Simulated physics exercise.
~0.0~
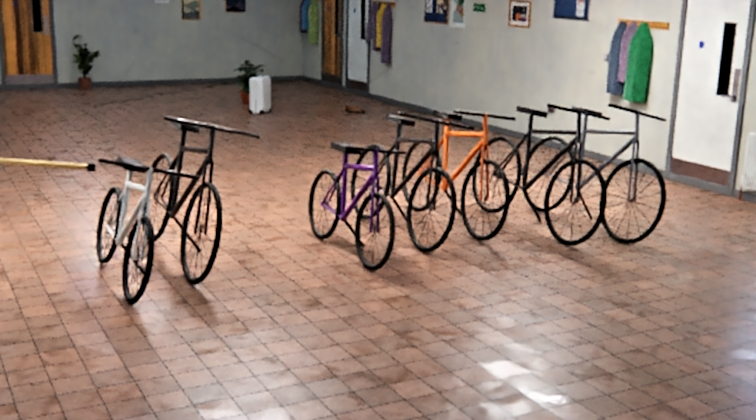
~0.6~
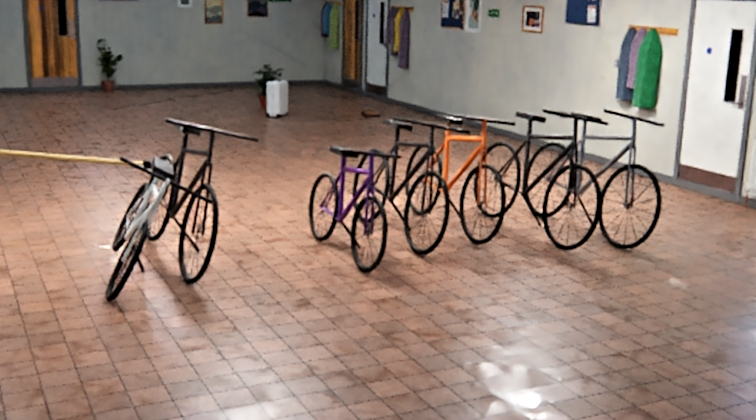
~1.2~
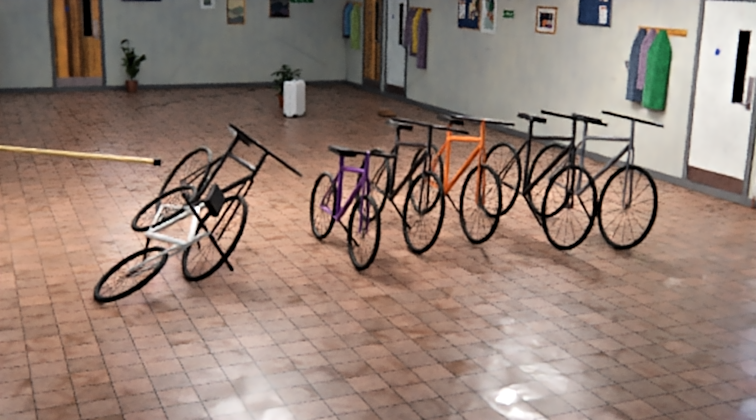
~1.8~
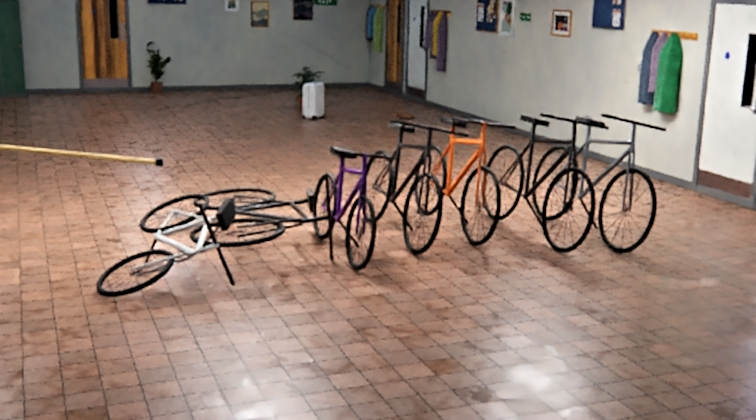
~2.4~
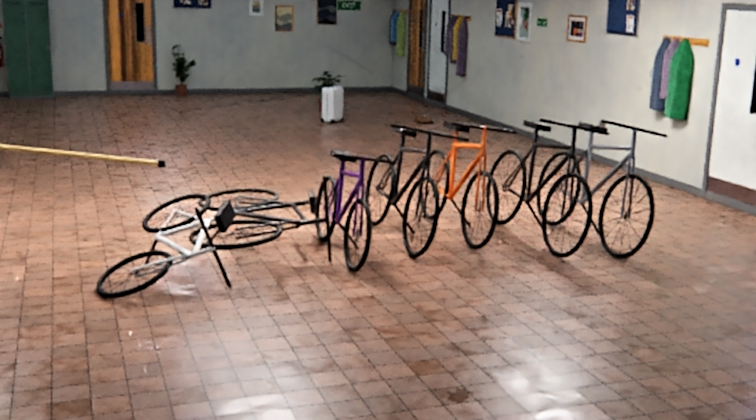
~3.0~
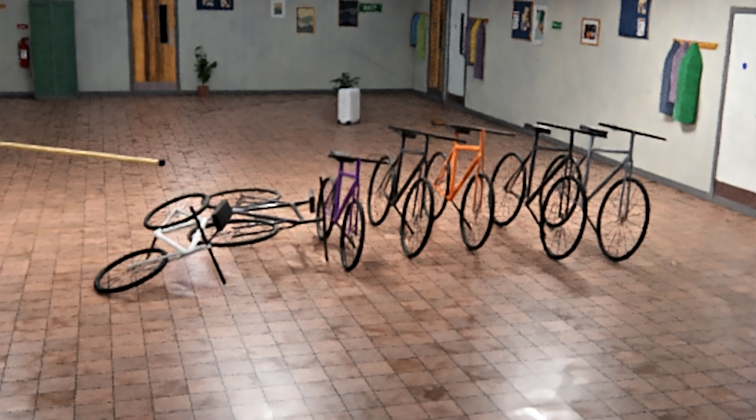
The video shows parked bicycles on a tiled floor as a pole from the left pushes a white bicycle, which topples into the black one beside it. Both fall and lie flat near the purple bicycle, which stays standing with the orange one and the others.
